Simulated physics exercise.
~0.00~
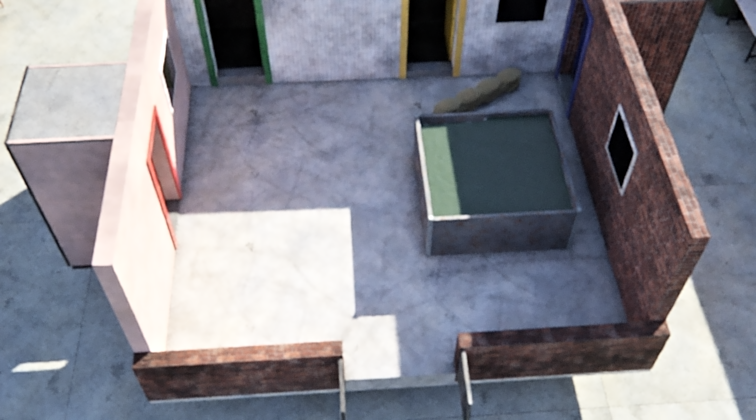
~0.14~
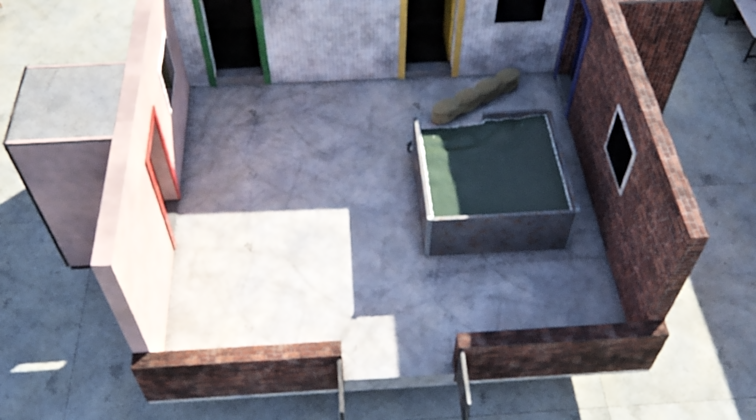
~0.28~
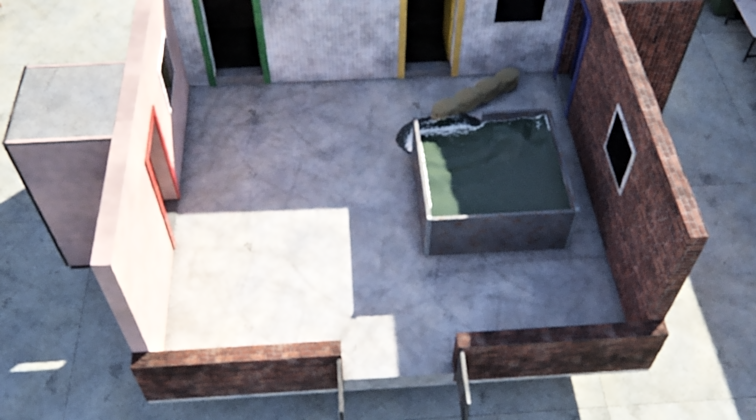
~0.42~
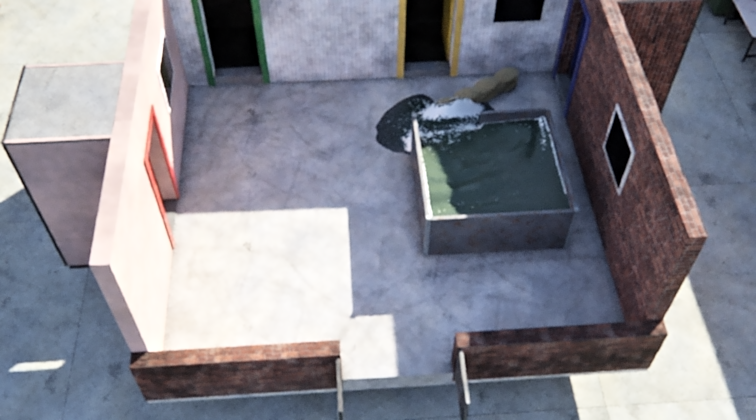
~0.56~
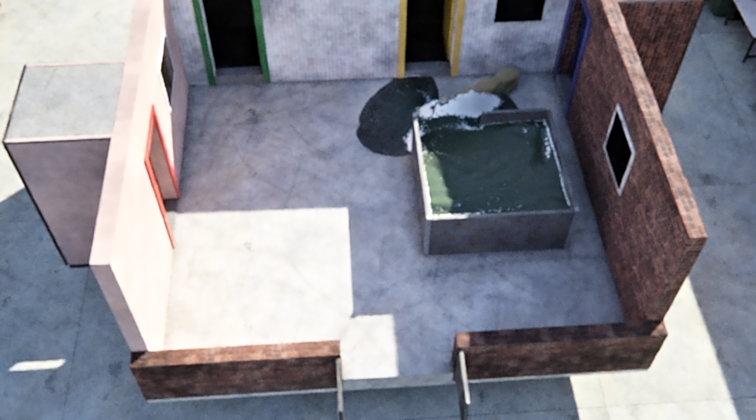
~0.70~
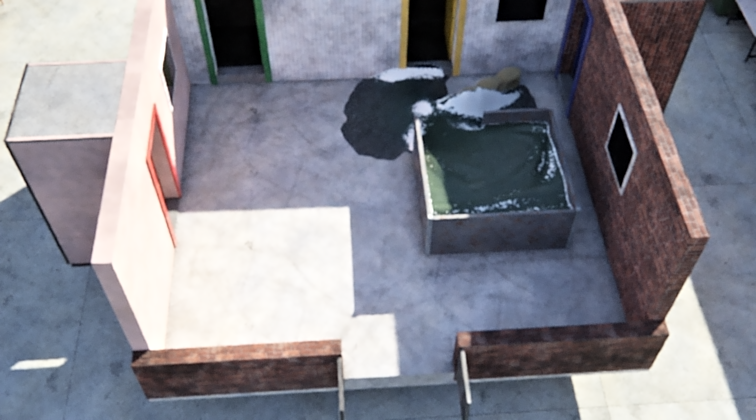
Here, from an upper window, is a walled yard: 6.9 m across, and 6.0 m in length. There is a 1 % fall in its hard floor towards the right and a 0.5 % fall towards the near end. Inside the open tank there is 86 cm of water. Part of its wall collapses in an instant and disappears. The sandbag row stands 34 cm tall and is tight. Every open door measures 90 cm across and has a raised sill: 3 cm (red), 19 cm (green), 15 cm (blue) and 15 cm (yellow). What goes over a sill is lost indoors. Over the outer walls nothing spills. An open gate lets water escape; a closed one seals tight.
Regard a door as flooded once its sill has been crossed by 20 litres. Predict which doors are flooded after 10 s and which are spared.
Outcome: Red door: Above the cap; green door: Below the cap; blue door: Above the cap; yellow door: Above the cap.
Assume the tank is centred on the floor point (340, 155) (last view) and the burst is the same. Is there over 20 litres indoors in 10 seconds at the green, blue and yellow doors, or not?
Lab note: Green door limit exceeded; blue door limit exceeded; yellow door limit exceeded.
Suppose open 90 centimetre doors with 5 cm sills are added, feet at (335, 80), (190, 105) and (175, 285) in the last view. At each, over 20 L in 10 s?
In turn: Over, above, under.
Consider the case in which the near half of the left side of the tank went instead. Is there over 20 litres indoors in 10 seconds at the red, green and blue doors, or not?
Here's how it goes: Red exceeds it, green falls short, blue falls short.
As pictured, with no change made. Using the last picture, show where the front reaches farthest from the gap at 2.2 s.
Near (191, 91).
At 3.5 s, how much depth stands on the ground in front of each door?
Centimetres: Red 6 / green 14 / blue 24 / yellow 16.
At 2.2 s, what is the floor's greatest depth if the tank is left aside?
48 cm or so.
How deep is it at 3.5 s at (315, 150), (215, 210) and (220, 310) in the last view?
Around 1 cm, 6 cm and 0 cm.
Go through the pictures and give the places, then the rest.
The open tank at (494, 164) is whole and still, 86 cm deep, in the first frame.
The front is at a hidden place, 0.6 m from the gap on the open tank's far side; 0.4 m2 of floor is under water; 86 cm left at the back of the open tank, in the second frame.
The front is at a hidden place, 0.9 m from the gap on the open tank's far side; 1.0 m2 of floor is under water; 86 cm left at the back of the open tank, in the third frame.
The front is at (413, 99), 1.4 m from the gap on the open tank's far side; 2.0 m2 of floor is under water; 86 cm left at the back of the open tank, in the fourth frame.
Water pours out on the open tank's far side and has run 2.0 m, to (401, 79); typically 6 cm deep outside, 81 cm at the open tank's back, in the fifth frame.
Water pours out on the open tank's far side and has run 2.3 m, to (368, 80); typically 6 cm deep outside, 74 cm at the open tank's back, in the sixth frame.
After 1.4 s water covers 20 % of the floor and is deepest (60 cm) near (448, 123); red door not reached, green door not reached, blue door 26 cm at the sill, 29 L in, yellow door 29 cm at the sill, 30 L in.
After 2.2 s water covers 30 % of the floor and is deepest (48 cm) near (448, 123); red door not reached, green door 12 cm at the sill, 0 L in, blue door 33 cm at the sill, 111 L in, yellow door 25 cm at the sill, 94 L in.
After 3.5 s water covers 50 % of the floor and is deepest (36 cm) near (448, 123); red door 6 cm at the sill, 0 L in, green door 14 cm at the sill, 0 L in, blue door 24 cm at the sill, 223 L in, yellow door 16 cm at the sill, 131 L in.
After 6.0 s water covers 80 % of the floor and is deepest (24 cm) near (631, 347); red door 7 cm at the sill, 17 L in, green door 14 cm at the sill, 3 L in, blue door 17 cm at the sill, 279 L in, yellow door 11 cm at the sill, 136 L in.
After 10.0 s water covers 95 % of the floor and is deepest (16 cm) near (622, 316); red door 5 cm at the sill, 38 L in, green door 8 cm at the sill, 3 L in, blue door 12 cm at the sill, 282 L in, yellow door 8 cm at the sill, 137 L in.
